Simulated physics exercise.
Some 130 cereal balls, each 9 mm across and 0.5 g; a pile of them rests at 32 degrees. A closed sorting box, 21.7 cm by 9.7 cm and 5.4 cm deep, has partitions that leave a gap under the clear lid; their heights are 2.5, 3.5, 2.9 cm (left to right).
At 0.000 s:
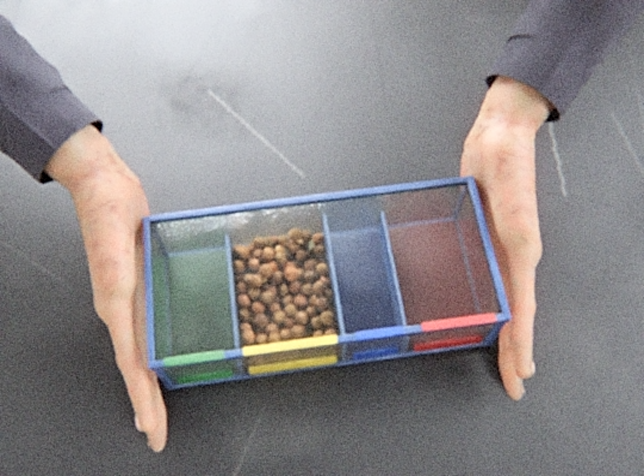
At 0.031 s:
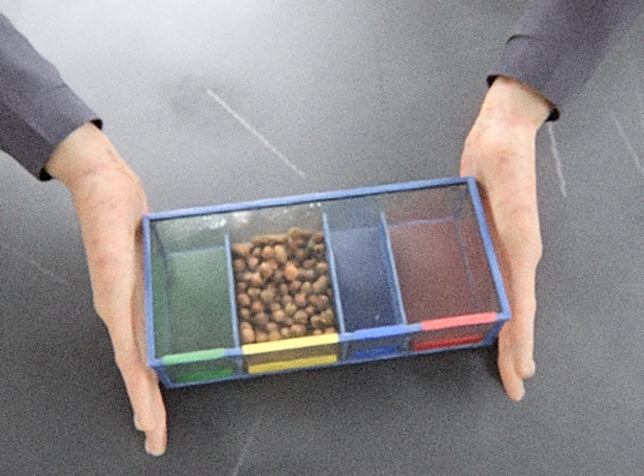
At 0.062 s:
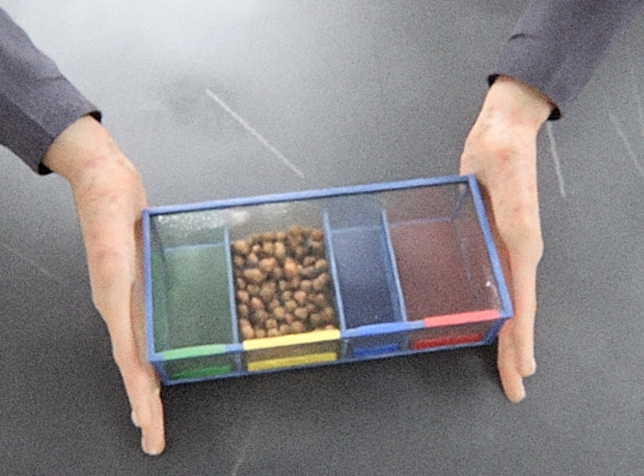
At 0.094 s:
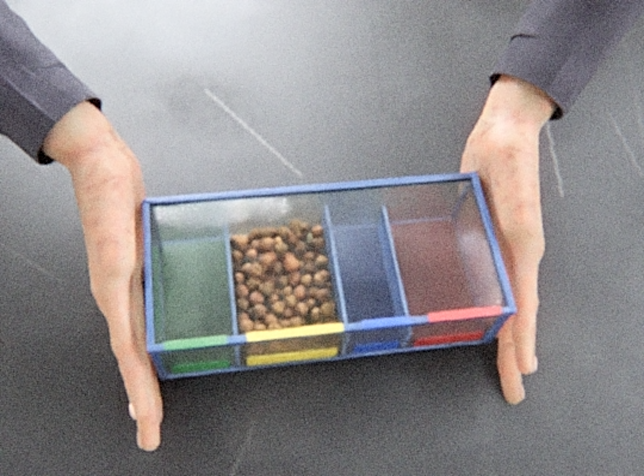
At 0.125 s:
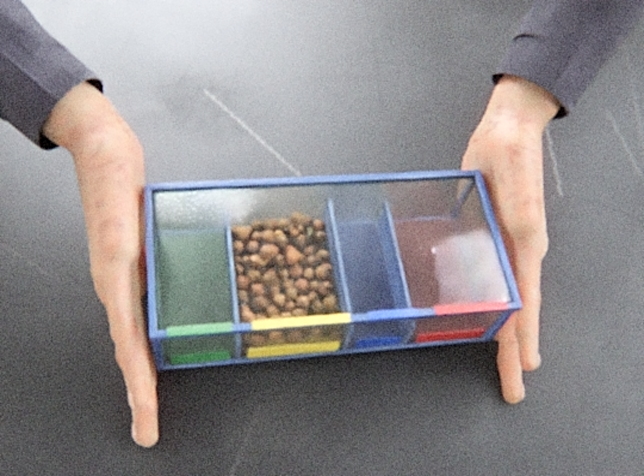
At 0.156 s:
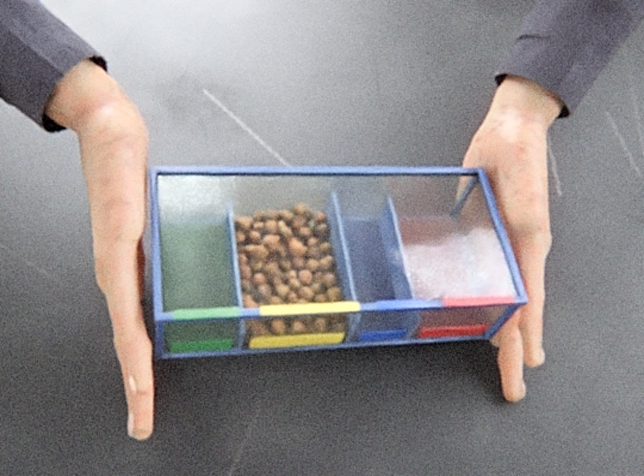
On a dark scratched surface, two hands tilting a clear-lidded box of four coloured compartments, brown balls staying in the yellow one.
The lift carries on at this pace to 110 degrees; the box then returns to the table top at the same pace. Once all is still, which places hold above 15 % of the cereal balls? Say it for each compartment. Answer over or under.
Red: Over, blue: Under, green: Under, yellow: Over.
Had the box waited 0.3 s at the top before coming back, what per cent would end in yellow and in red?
In that case yellow 55; red 40.
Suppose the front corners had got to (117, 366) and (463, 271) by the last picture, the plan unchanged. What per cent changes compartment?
In that case some 100 per cent.
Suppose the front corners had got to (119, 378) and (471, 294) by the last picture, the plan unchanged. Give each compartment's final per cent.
Red 0; blue 0; green 85; yellow 15.
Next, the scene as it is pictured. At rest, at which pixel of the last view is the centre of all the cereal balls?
At about (317, 262).
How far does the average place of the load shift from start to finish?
About 5.5 cm.
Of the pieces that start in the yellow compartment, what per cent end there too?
Some 60 per cent.
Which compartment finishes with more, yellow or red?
The yellow compartment.
Then, at 0.90 s, tilt 110 degrees; red 10 %, blue 10 %, yellow 80 %.
After 1.40 s, tilt 50 degrees; red 35 %, blue 5 %, yellow 60 %.
Then, at 1.96 s, tilt 0 degrees; red 35 %, blue 5 %, yellow 60 %.
By 2.3 s all is still; red 35 %, blue 5 %, green 0 %, yellow 60 %.
